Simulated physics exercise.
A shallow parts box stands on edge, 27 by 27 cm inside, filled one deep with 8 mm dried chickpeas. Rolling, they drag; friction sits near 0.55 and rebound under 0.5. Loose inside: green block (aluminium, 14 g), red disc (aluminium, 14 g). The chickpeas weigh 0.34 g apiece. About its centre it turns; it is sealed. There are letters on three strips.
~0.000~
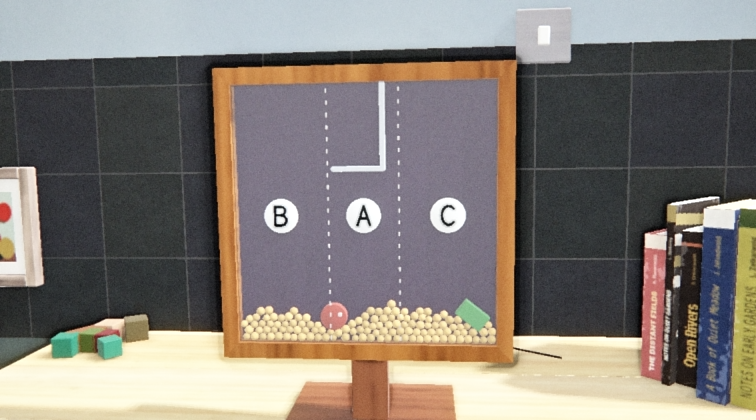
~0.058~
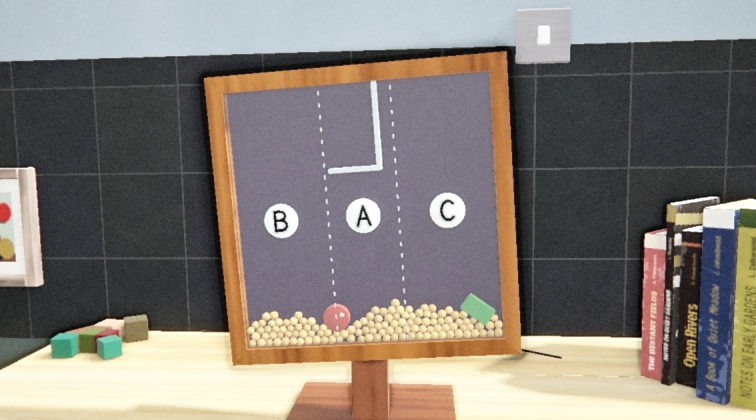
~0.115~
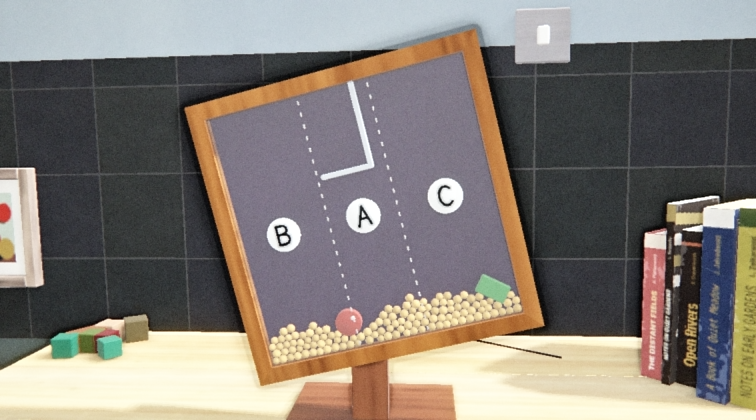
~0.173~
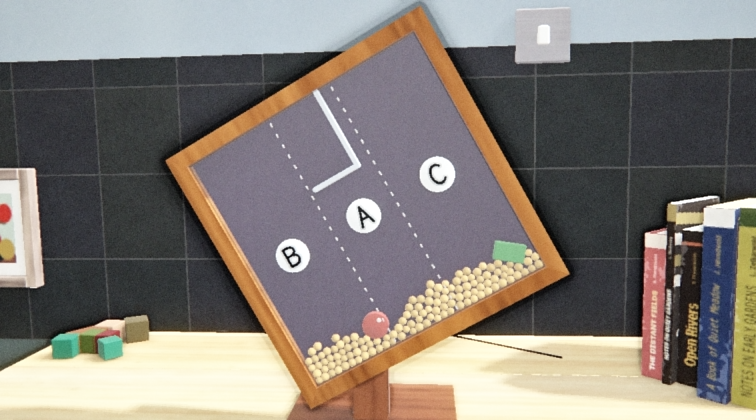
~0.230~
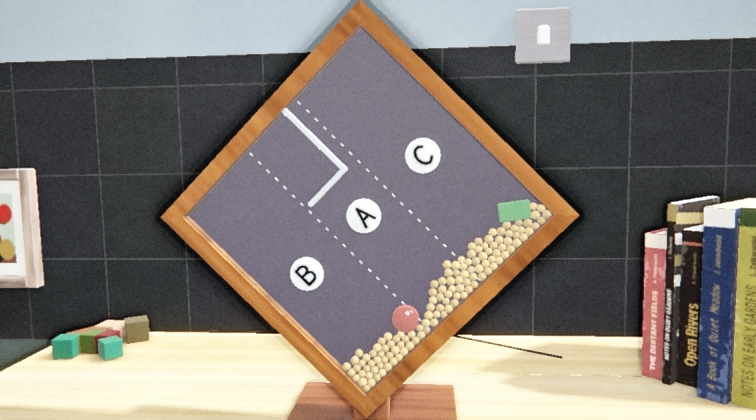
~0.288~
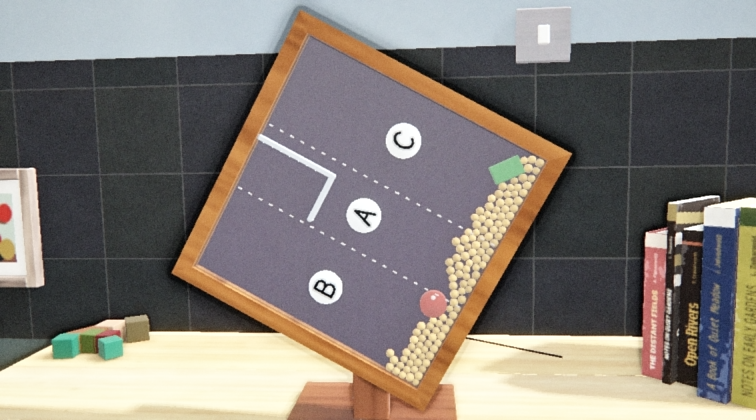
The clip opens on a level, wood-framed box holding a layer of small tan balls, a red disc and a green block. The box then turns steadily anticlockwise, well past a diamond position, while the balls shift into a steep bank along its lower right side, carrying disc and block along.
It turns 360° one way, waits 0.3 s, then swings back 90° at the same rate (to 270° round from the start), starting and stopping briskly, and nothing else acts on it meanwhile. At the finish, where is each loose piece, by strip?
Red disc ends in C, green block ends in C.
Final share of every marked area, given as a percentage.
In per cent: Strip A gets 15, strip B gets 0, strip C gets 85.
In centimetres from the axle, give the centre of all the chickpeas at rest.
Left: About 3 cm; below: About 9 cm.
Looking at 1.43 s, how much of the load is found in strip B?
The share there is around 60 %.
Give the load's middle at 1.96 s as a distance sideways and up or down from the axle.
The middle sits around 7 cm left of it and 6 cm below it.
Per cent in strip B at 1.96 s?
That part holds about 40 percent of it.
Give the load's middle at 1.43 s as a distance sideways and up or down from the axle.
Position estimate: Left 5 cm, below 2 cm.
By 1.43 s, it has come round 360° anticlockwise; the chickpeas' middle is 5 cm left of and 2 cm below the centre; A 35 %, B 60 %, C 10 %; green block in B; red disc in A.
By 1.96 s, it has come round 314° anticlockwise; the chickpeas' middle is 7 cm left of and 6 cm below the centre; A 35 %, B 40 %, C 25 %; green block in C; red disc in C.
By 2.19 s, it has come round 270° anticlockwise; the chickpeas' middle is 7 cm left of and 4 cm below the centre; A 30 %, B 10 %, C 60 %; green block in C; red disc in C.
All still by 3.2 s, it has come round 270° anticlockwise; A 15 %, B 0 %, C 85 %; green block in C; red disc in C.
